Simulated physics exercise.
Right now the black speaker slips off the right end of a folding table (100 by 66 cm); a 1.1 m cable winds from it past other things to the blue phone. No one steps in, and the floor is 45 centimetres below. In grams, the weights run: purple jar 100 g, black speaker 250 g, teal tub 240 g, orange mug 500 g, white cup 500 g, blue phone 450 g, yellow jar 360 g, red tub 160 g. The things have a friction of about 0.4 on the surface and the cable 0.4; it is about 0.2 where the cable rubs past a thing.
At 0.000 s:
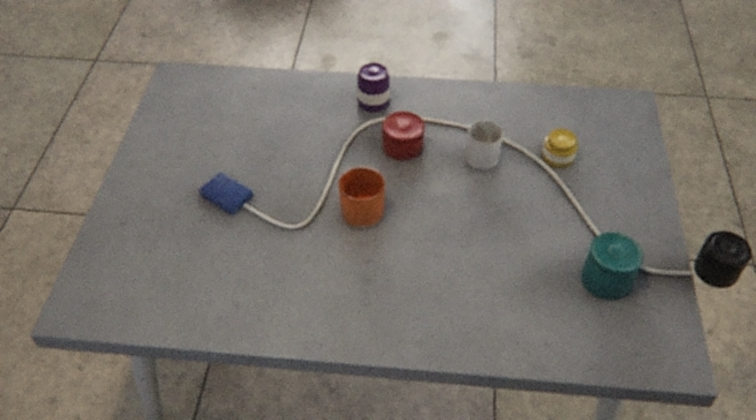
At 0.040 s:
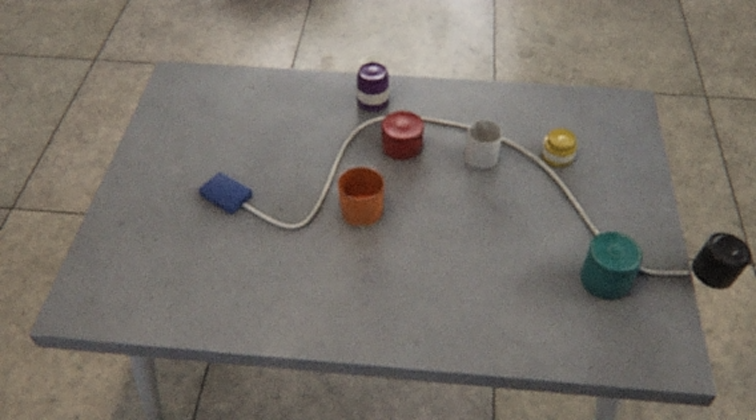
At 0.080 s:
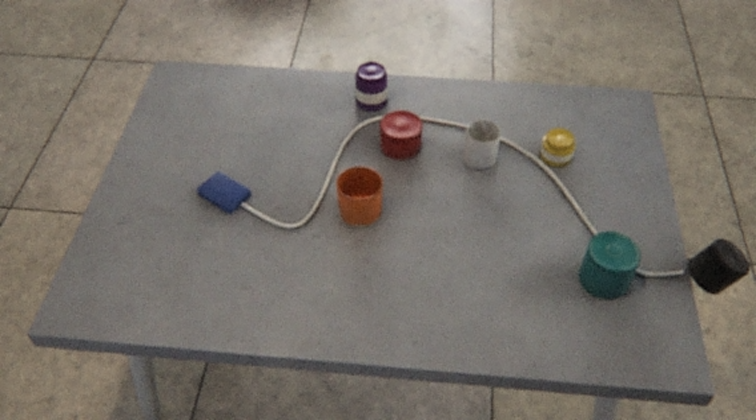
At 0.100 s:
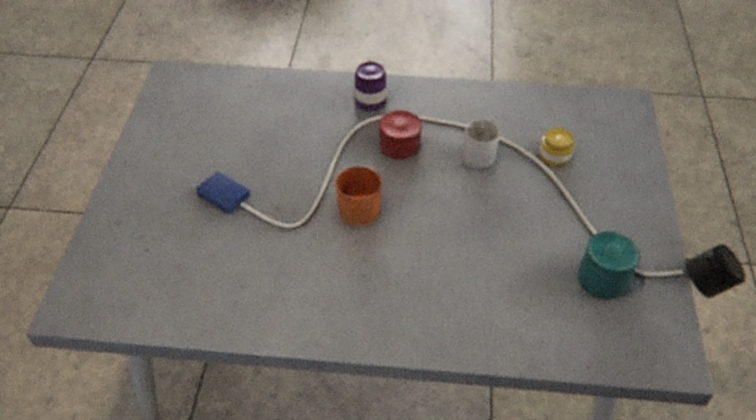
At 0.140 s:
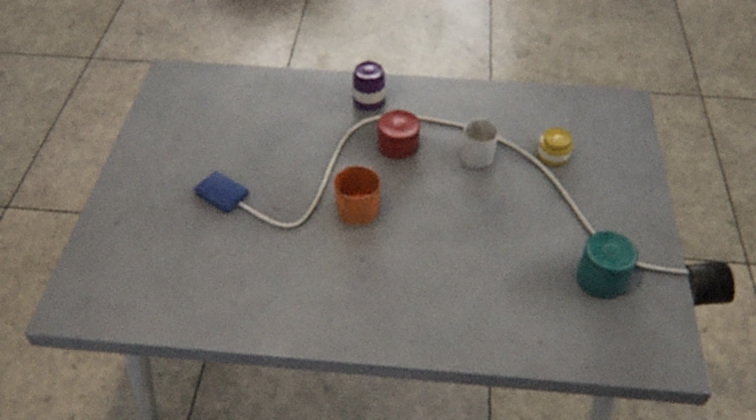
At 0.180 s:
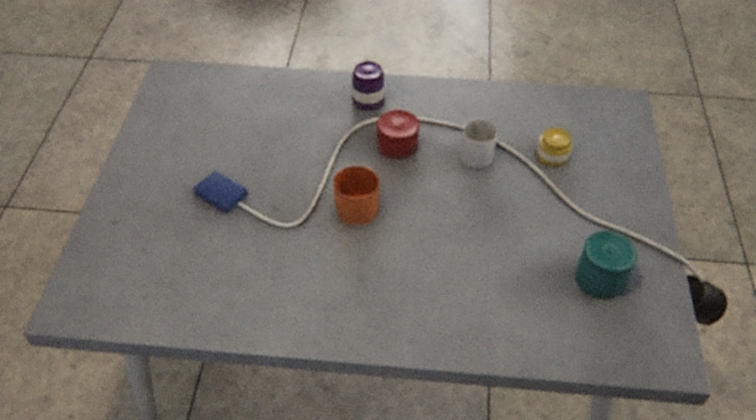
The clip shows a cable winding among containers on a gray table, linking a blue object to a black cylindrical object at the right edge, which tilts and shifts slightly downward as the nearby cable shifts behind the teal tub.
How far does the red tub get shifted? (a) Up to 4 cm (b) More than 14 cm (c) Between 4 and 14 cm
c.
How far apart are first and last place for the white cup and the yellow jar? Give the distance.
The white cup ends up 0 cm from where it began, and the yellow jar 0 cm.
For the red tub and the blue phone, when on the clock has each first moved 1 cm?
Times: Red tub = 0.34 s, blue phone = 0.36 s.
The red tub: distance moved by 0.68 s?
Red tub: Roughly 10 cm.
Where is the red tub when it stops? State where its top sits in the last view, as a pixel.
The top ends up close to (416, 160) in the last picture.
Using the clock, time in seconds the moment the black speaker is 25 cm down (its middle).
That is: 0.30 s.
After 0.4 s, the cable's tail end at (260, 181); red tub 8 cm off its start, black speaker over the edge, blue phone 3 cm off its start.
After 0.7 s, the cable's tail end at (262, 180); red tub 10 cm off its start, black speaker over the edge, blue phone 3 cm off its start.
After 0.9 s, the cable's tail end at (262, 180); red tub 10 cm off its start at (416, 160), black speaker over the edge, blue phone 3 cm off its start at (236, 178).
After 1.2 s, the cable's tail end at (262, 180); red tub 10 cm off its start, black speaker over the edge, blue phone 3 cm off its start.
After 2.4 s, the cable's tail end at (262, 180); red tub 10 cm off its start at (416, 160), black speaker over the edge, blue phone 3 cm off its start at (236, 178).
